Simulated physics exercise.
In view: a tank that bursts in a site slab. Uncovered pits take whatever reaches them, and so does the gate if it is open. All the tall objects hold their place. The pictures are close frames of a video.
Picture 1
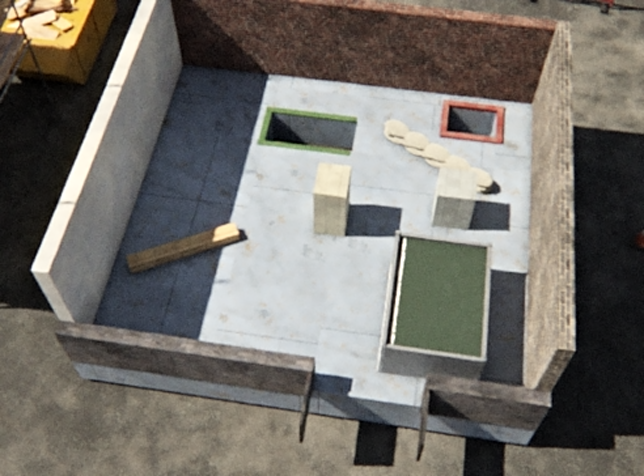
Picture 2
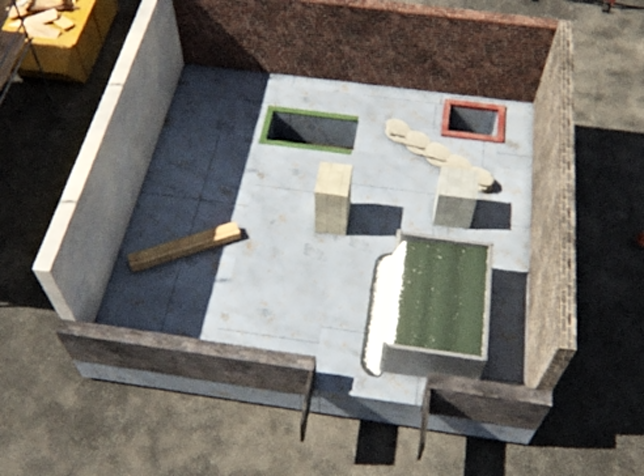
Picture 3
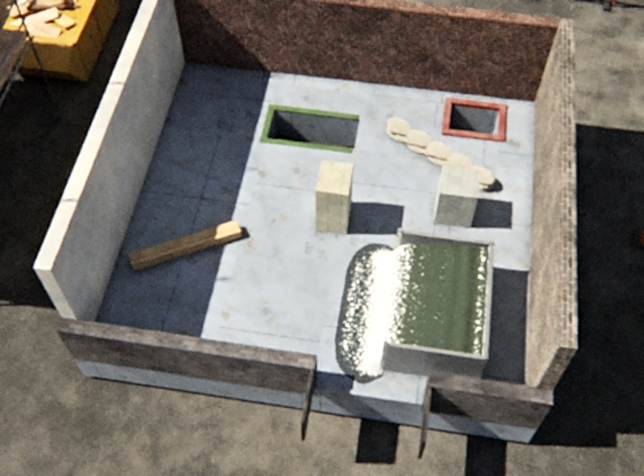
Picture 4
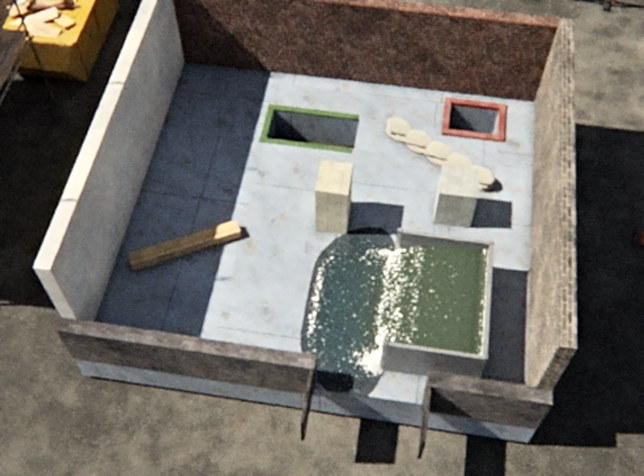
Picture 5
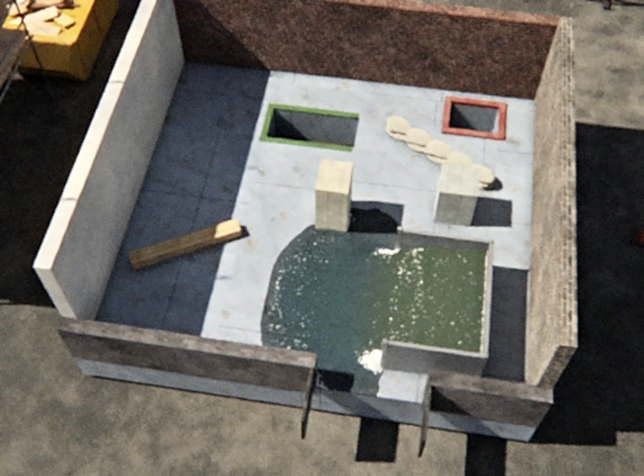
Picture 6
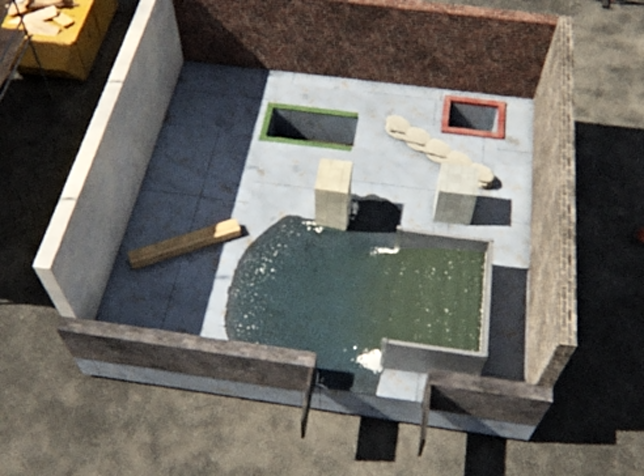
Green water bursts from the left side of a tank and spreads leftward across the slab.
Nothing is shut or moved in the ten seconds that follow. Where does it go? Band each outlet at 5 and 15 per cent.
In the end: The gate takes between 5 and 15 %; the green pit takes over 15 %; the red pit takes under 5 %.
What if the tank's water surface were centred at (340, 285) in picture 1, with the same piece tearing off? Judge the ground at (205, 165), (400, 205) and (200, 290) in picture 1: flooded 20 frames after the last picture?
In that order: Covered, free of water, flooded.
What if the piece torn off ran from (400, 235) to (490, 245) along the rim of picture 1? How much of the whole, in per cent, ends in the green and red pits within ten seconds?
Parts in a hundred: Green 35, red 14.
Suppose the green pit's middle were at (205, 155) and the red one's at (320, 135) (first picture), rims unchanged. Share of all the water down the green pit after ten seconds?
Per cent: Green 30.
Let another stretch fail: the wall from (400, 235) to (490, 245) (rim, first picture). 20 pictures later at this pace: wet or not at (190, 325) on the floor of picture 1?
Answer: Free of water.
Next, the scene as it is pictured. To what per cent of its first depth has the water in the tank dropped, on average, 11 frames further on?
Near 18 in a hundred.
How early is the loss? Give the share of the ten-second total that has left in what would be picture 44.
Near 35 in a hundred.
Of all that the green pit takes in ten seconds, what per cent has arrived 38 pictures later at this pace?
Near 25 in a hundred.
A moment on, water covers 40 % of the floor; the gate 2 %, the green pit 0 %, the red pit 0 %.
Next, water covers 50 % of the floor; the gate 4 %, the green pit 0 %, the red pit 0 %.
Then, water covers 50 % of the floor; the gate 5 %, the green pit 1 %, the red pit 0 %.
Later, water covers 75 % of the floor; the gate 6 %, the green pit 5 %, the red pit 0 %.
In the end, water covers 90 % of the floor; the gate 10 %, the green pit 21 %, the red pit 1 %.
